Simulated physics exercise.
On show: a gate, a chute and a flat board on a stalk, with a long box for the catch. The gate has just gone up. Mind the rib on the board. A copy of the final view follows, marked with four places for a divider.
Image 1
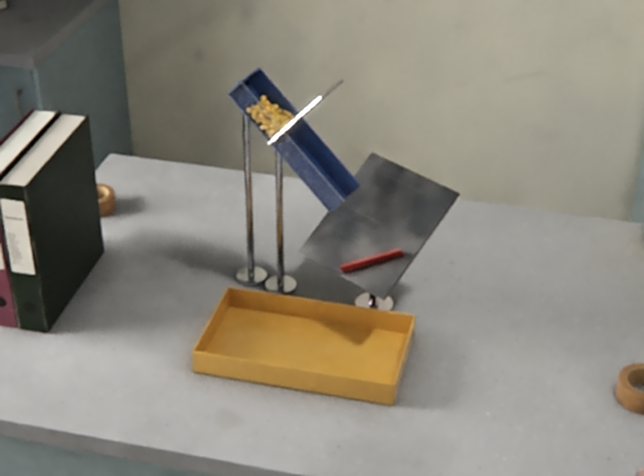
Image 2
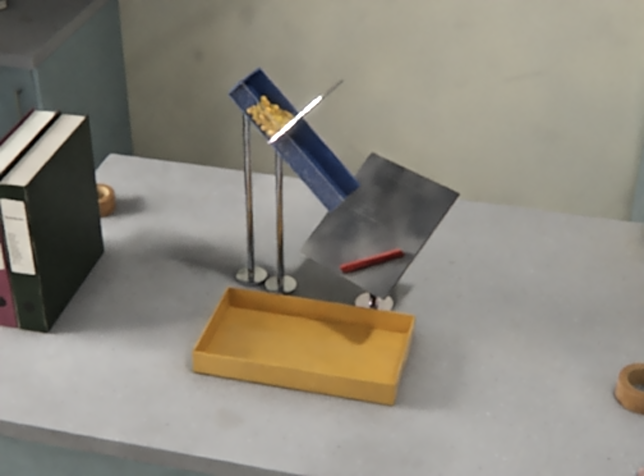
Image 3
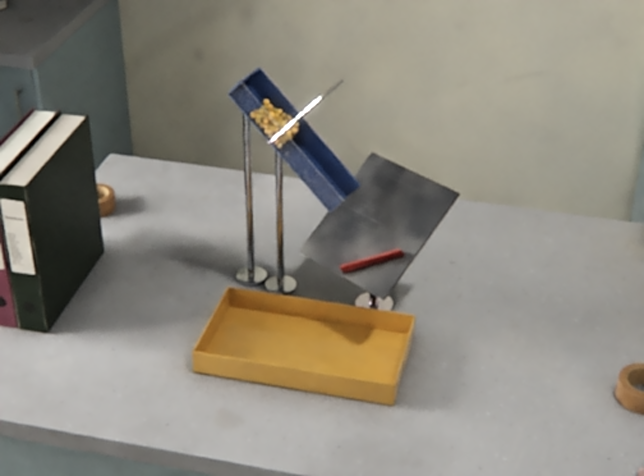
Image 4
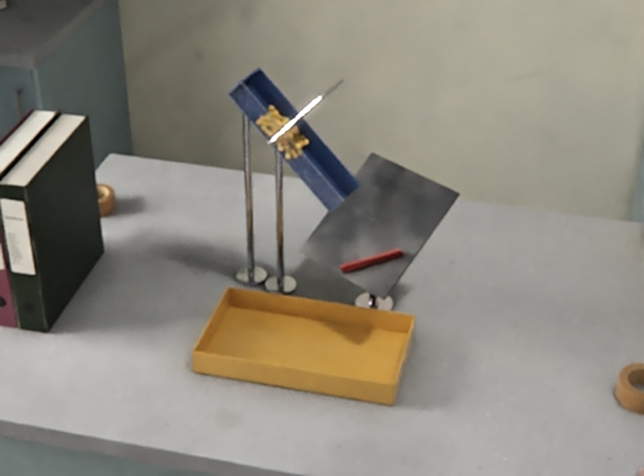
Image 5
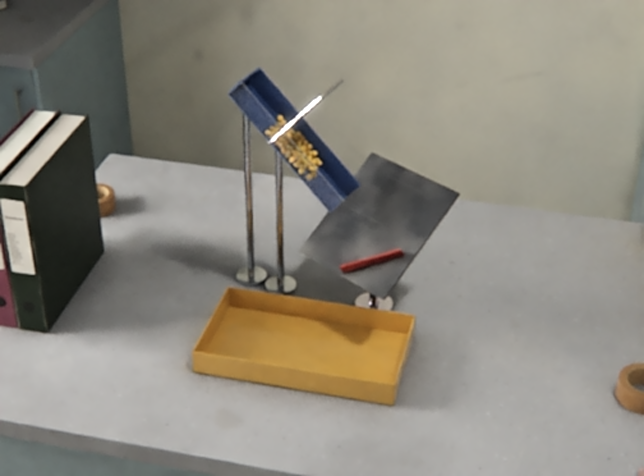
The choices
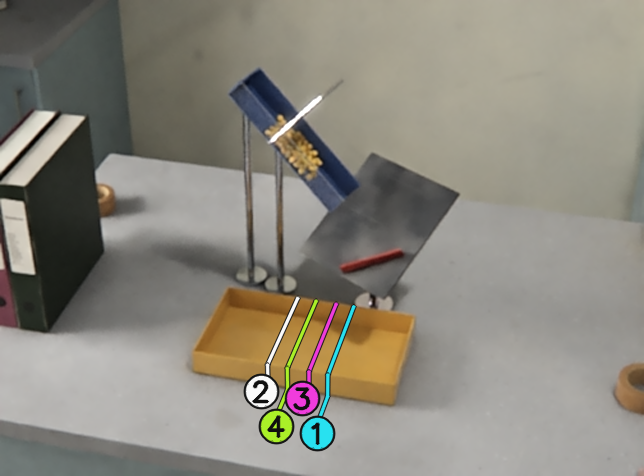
On a grey table, a clump of small yellowish pieces slid down a sloping blue chute, passing under a raised gate toward a tilted dark board with a red rib, while the yellow box below stayed empty.
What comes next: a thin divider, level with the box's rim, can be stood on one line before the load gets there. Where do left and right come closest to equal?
The answer is line 4.
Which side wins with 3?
Left.
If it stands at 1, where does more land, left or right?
The left side.
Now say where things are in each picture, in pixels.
Load behind the gate near (273, 118), puffed corn balls; lip of the chute near (339, 205), sloping fairly steeply, in the first picture.
Middle of the board near (377, 223), tilted fairly steeply; middle of its low edge near (339, 275); of its high edge near (414, 172), in the second picture.
Front corners of the box near (193, 351) and (394, 384), empty; front of the load near (290, 137), in the third picture.
Middle of the load near (280, 132); its front near (300, 152), close to a quarter of the way to the lip; rib from (400, 250) to (340, 267), in the fourth picture.
Middle of the load near (294, 148); its front near (314, 174), close to half of the way to the lip, in the fifth picture.
On the marked copy, line 1 crosses the front rim at (328, 374); line 2 crosses the front rim at (267, 364); line 3 crosses the front rim at (309, 370); line 4 crosses the front rim at (287, 367).
For line 1, of what is caught, all but a few on the left of the divider, a small share on the right.
For line 2, of what is caught, only a few on the left of the divider, all but a few on the right.
For line 3, of what is caught, the bulk on the left of the divider, a small share on the right.
For line 4, of what is caught, close to a third on the left of the divider, close to two thirds on the right.
